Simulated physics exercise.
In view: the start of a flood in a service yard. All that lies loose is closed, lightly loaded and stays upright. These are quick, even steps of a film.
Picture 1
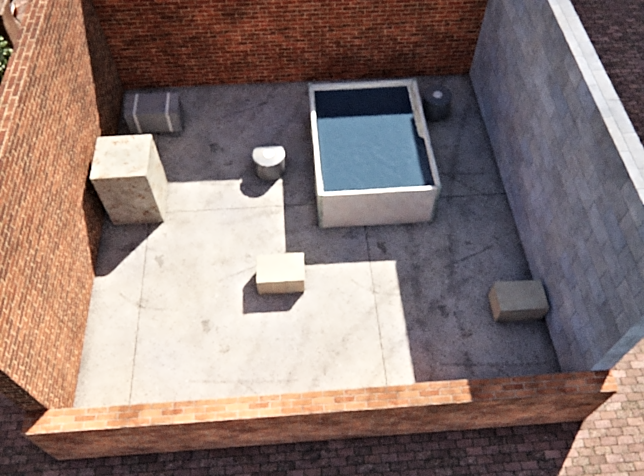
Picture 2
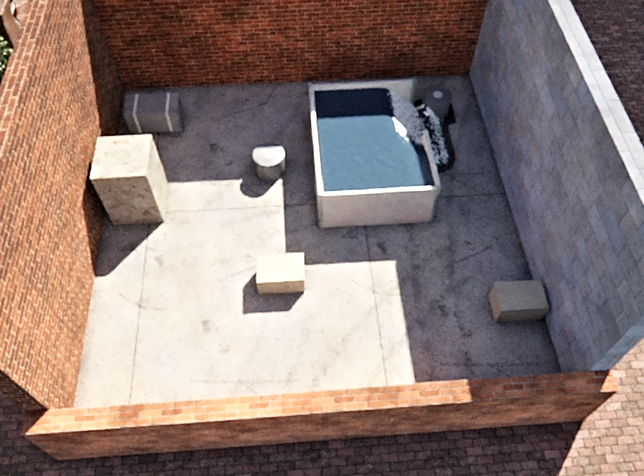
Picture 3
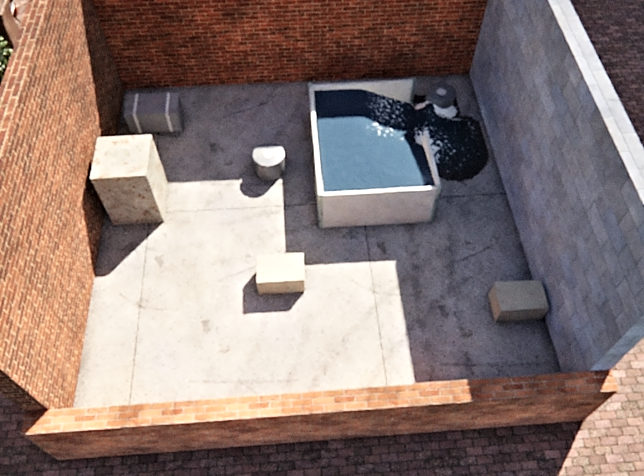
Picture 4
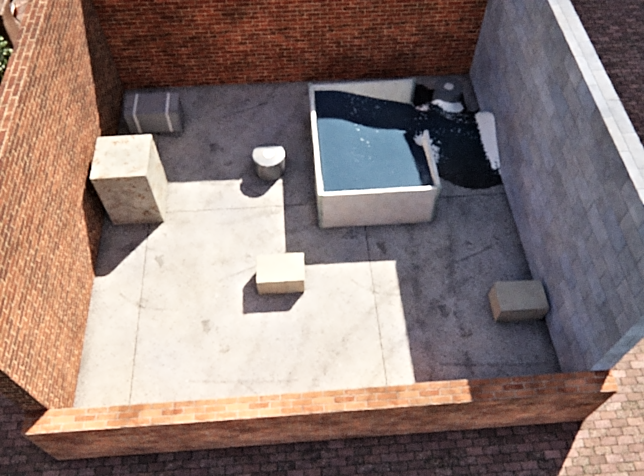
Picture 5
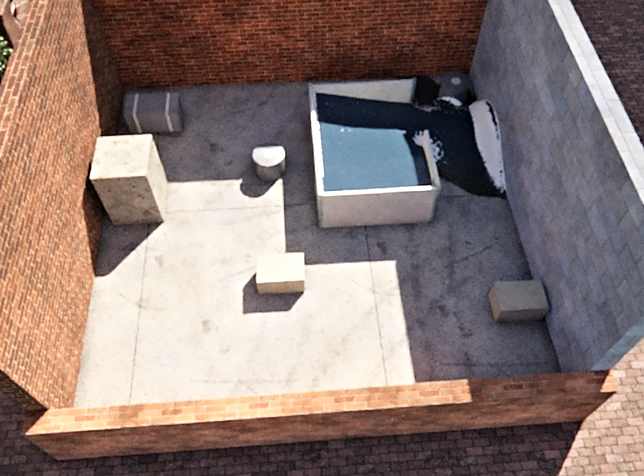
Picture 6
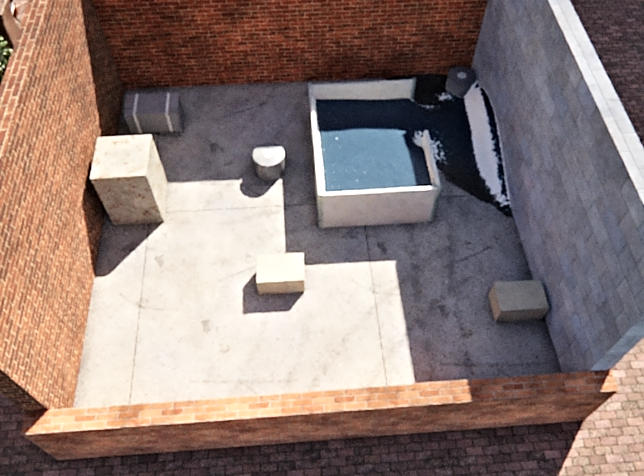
The video shows a walled yard where water bursts through the right side of a raised pool, spreading dark and foamy to the grey wall, while a small grey tub shifts slightly right and back and the other objects stay still.
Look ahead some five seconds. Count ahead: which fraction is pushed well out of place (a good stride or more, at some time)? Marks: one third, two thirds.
Share: From one to two thirds.
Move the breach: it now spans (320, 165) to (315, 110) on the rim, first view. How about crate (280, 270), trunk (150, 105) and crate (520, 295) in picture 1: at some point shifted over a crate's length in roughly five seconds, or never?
In turn: Not that far, moved that far, less than that.
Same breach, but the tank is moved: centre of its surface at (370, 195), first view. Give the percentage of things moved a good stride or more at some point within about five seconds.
Roughly 40 per cent.
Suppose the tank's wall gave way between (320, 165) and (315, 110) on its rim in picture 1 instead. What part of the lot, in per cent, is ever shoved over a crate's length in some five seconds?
About 40 per cent.
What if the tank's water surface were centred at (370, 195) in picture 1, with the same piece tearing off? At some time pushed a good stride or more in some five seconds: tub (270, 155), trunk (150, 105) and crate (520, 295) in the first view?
One after the other: Never so far, under that, swept aside.
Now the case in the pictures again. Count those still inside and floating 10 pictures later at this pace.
1 of them.
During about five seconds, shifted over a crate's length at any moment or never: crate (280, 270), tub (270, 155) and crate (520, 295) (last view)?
In turn: Under that, never so far, that far or more.
A moment on, 1 of 5 are well off their spots; 1 afloat.
Next, 2 of 5 are well off their spots; 1 afloat.
Later, 2 of 5 are well off their spots; 1 afloat.
In the end, 3 of 5 are well off their spots, and 3 have been at some point; 2 afloat.
